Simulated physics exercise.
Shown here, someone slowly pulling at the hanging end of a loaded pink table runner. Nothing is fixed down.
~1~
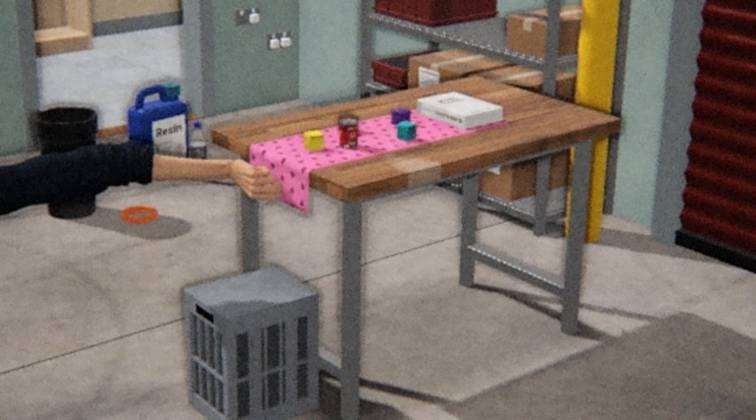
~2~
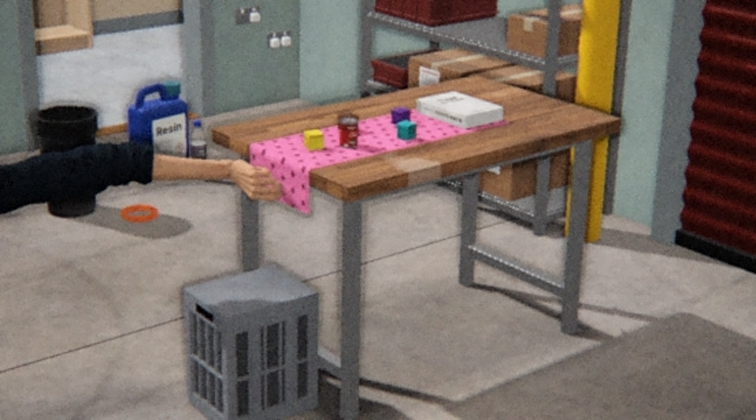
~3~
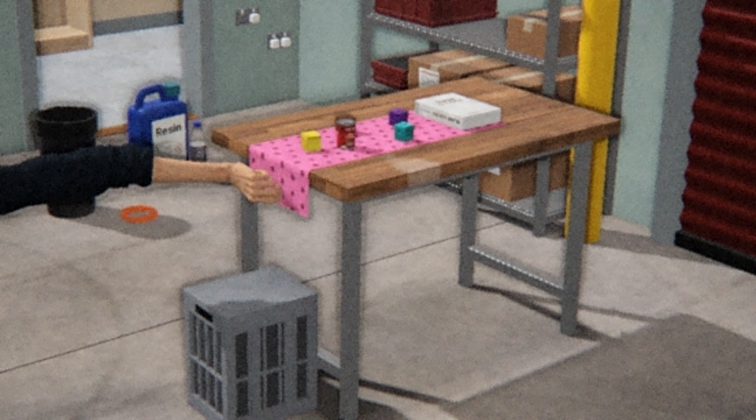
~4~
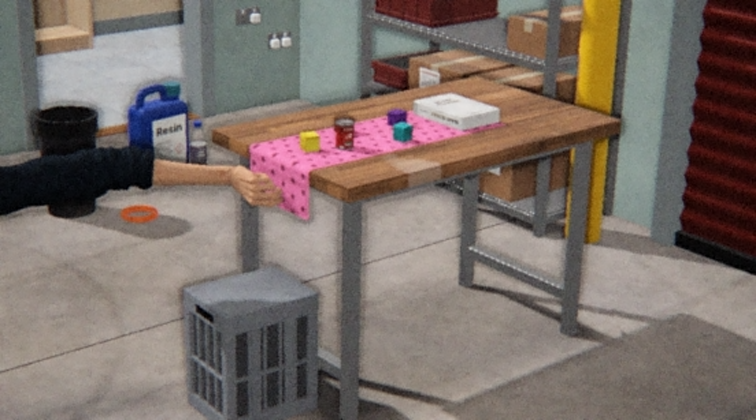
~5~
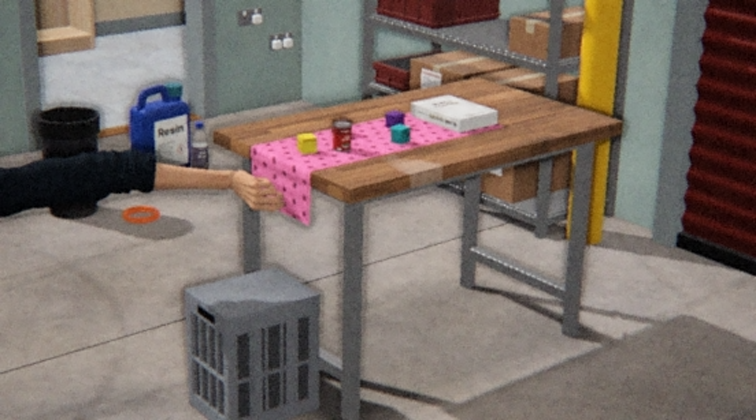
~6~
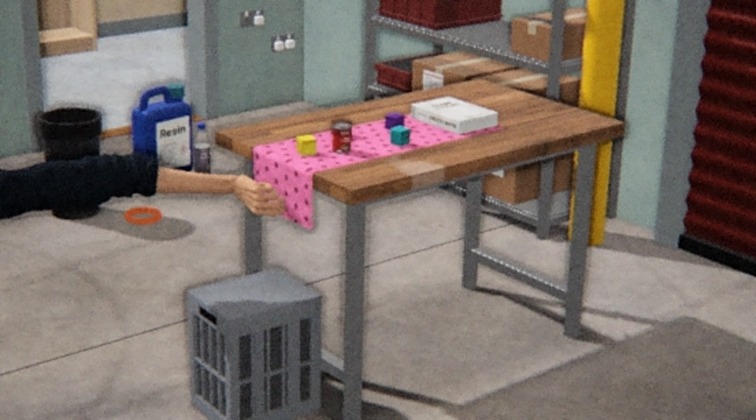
A hand slowly pulling the hanging end of a pink runner, the small cubes and red can on it shifting slightly left.
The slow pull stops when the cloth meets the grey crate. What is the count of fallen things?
The count of fallen things is two.
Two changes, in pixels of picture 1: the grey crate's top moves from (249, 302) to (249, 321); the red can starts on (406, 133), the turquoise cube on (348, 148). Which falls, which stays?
The red can does not fall, the turquoise cube is carried off.
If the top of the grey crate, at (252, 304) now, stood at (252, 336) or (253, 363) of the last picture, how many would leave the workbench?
In that case 3 and 4.
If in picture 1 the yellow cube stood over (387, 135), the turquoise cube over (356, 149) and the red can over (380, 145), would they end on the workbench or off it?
The yellow cube stays on; the turquoise cube goes over; the red can holds on.
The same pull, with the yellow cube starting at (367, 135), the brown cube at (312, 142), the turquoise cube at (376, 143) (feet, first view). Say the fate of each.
The yellow cube remains up; the brown cube drops off; the turquoise cube does not fall.
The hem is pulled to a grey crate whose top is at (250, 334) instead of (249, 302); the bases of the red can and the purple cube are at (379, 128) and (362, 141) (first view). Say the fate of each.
The red can stays on; the purple cube falls.
Early on, hem near (281, 241); all still up.
Midway, hem near (281, 267); yellow cube gone.
Near the end, hem on the crate; yellow cube and red can gone.
Finally, hem on the crate; yellow cube and red can gone. It carries off two.
